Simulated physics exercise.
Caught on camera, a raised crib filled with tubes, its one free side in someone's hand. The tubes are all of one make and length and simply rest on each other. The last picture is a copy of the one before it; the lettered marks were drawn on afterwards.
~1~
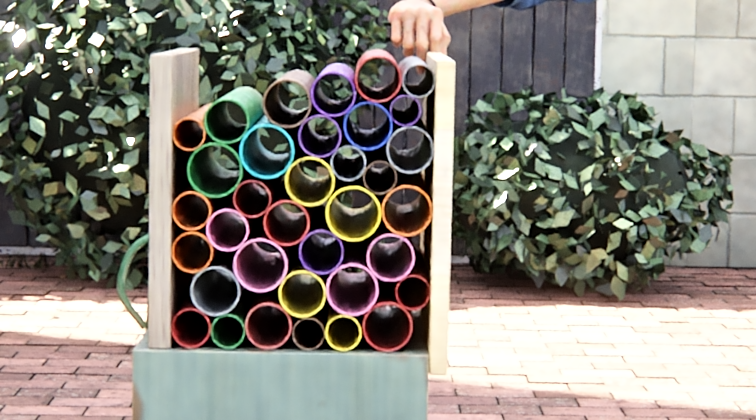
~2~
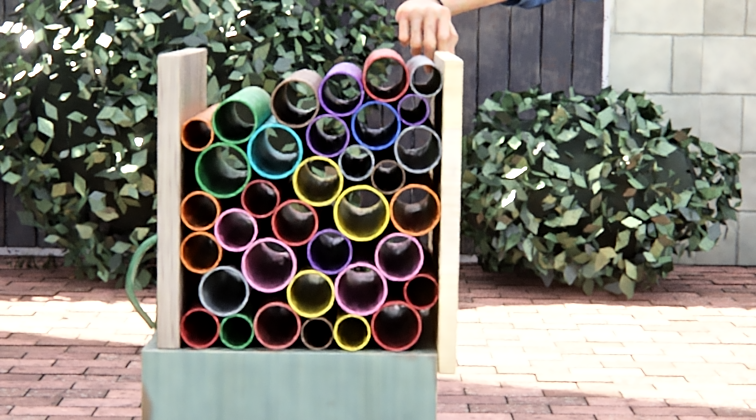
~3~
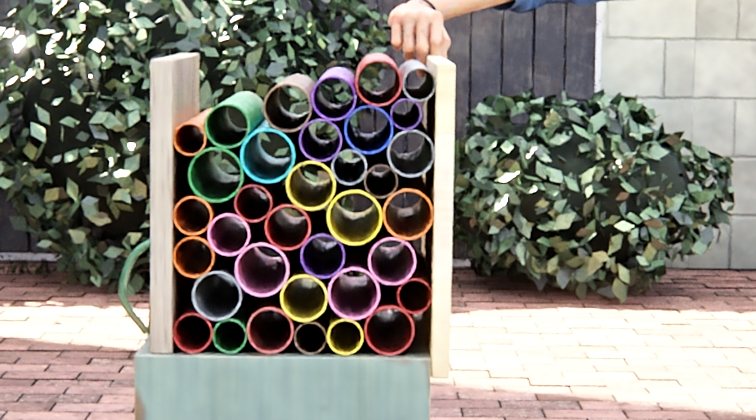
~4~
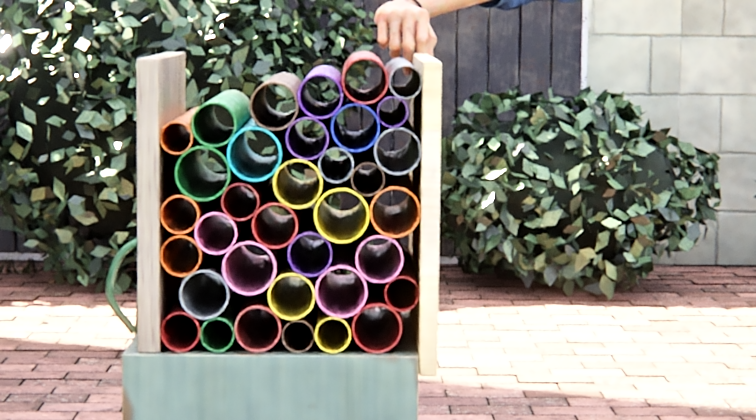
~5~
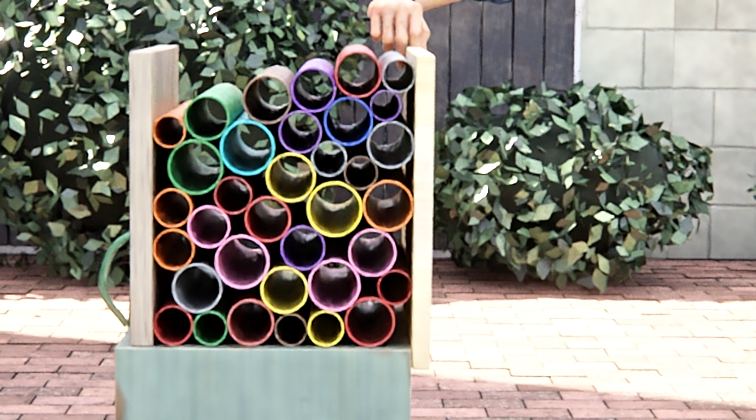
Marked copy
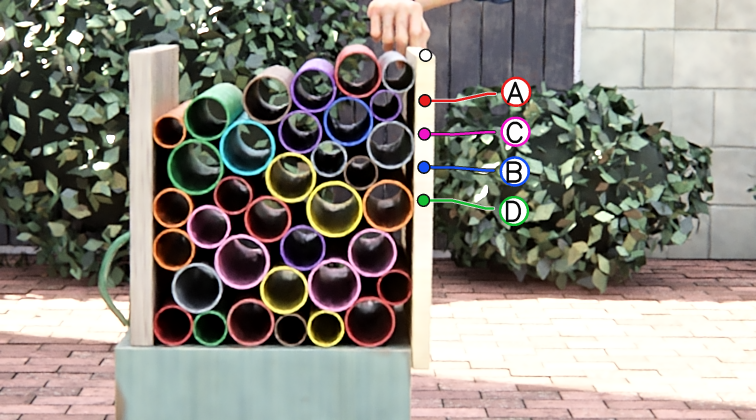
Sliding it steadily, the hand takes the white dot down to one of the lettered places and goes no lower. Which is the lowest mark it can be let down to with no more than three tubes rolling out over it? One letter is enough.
No lower than B.
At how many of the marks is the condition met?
Three of them.
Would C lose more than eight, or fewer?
At C, fewer than eight.
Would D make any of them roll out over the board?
Yes, at D.
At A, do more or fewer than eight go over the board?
It loses fewer than eight.
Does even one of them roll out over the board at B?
Yes.
On the copy, A at (425, 101); B at (424, 167); C at (424, 134); D at (423, 200); the white dot at (425, 56).
On B. First, top of the board (415, 108).
Then, top of the board (414, 166).
Finally, top of the board (414, 166), one out over the board.
By contrast, A none out over the board; C one out over the board; D more than three out over the board.
